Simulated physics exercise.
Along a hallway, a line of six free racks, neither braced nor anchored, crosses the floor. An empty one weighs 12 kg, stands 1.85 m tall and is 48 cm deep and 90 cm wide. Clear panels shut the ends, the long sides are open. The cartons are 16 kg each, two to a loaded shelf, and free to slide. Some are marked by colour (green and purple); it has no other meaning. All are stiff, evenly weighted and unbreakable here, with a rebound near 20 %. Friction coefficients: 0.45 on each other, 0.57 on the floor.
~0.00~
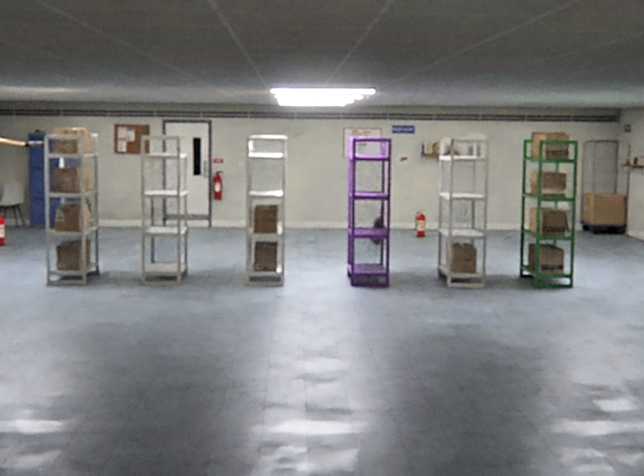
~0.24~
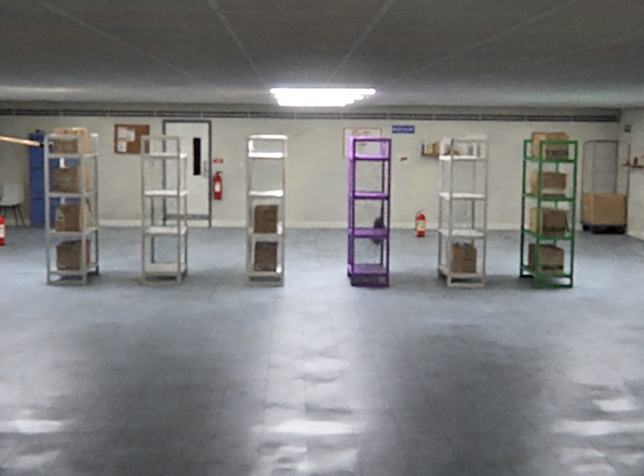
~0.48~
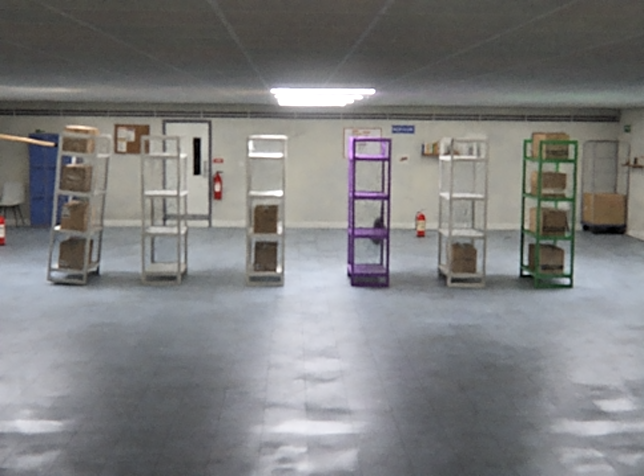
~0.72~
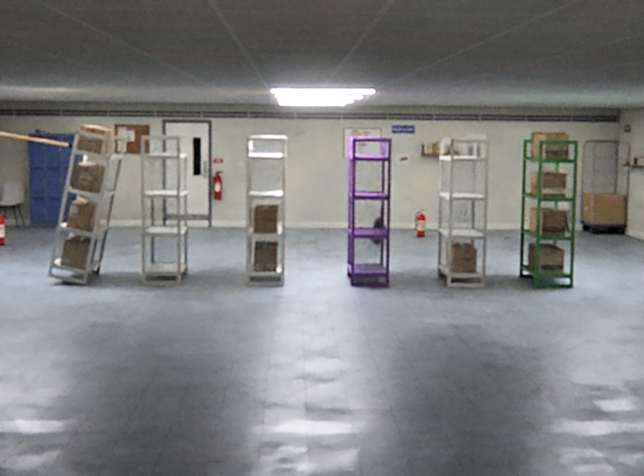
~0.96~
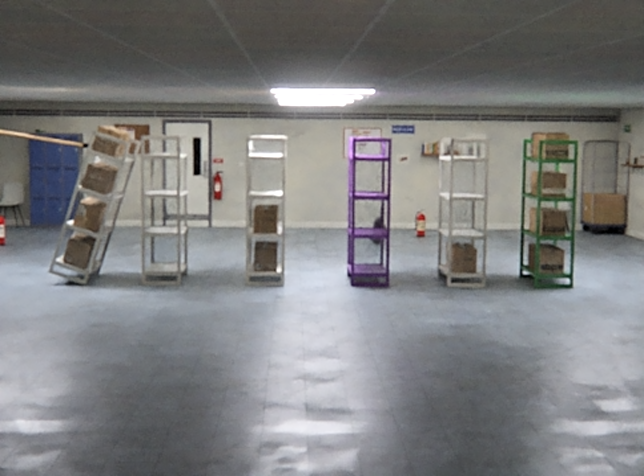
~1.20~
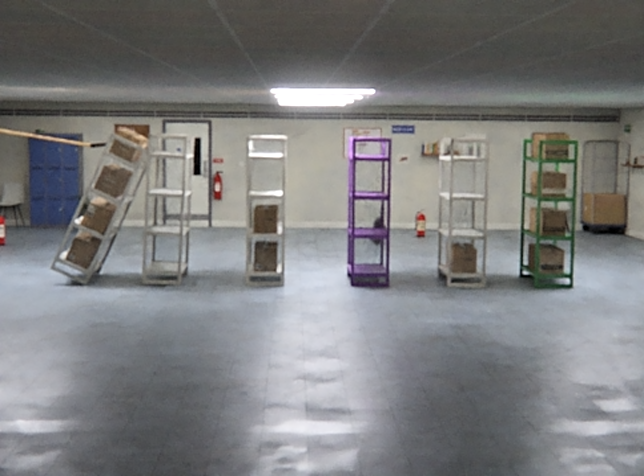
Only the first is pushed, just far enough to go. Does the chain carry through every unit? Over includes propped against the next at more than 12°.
Only some go over.
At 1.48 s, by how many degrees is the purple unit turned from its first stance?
About 0°.
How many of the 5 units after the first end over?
The count is 4.
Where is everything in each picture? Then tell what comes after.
In the first frame (places mark the middle of the side facing us), pole end (26, 145) 18 cm from the first unit; green unit (557, 215); purple unit (371, 213); the rest undisturbed.
Pole end (41, 145) 7 mm from the first unit; green unit (557, 215), in the second frame.
Pole end (55, 145) pushing; green unit (557, 215); the rest undisturbed, in the third frame.
Pole end (70, 146) pushing; green unit (557, 215); the rest undisturbed, in the fourth frame.
Pole end (84, 146) pushing; green unit (557, 215); the rest undisturbed, in the fifth frame.
Pole end (92, 146) stopped; green unit (557, 215); purple unit (371, 213); the rest undisturbed, in the sixth frame.
After 1.48 s, 2 cartons spilt or dropped; 1 of the 5 other units over.
After 1.78 s, 6 cartons spilt or dropped; 1 of the 5 other units over.
After 2.20 s, 8 cartons spilt or dropped; 2 of the 5 other units over; purple unit leaning 10°.
After 2.54 s, 11 cartons spilt or dropped; 3 of the 5 other units over; purple unit leaning 23°.
At rest (3.7 s), 12 cartons spilt or dropped; 4 of the 5 other units over; purple unit leaning 23°; green unit unmoved. One left standing. As the last picture would show them, middles, purple unit near (441, 209), green unit near (548, 212).
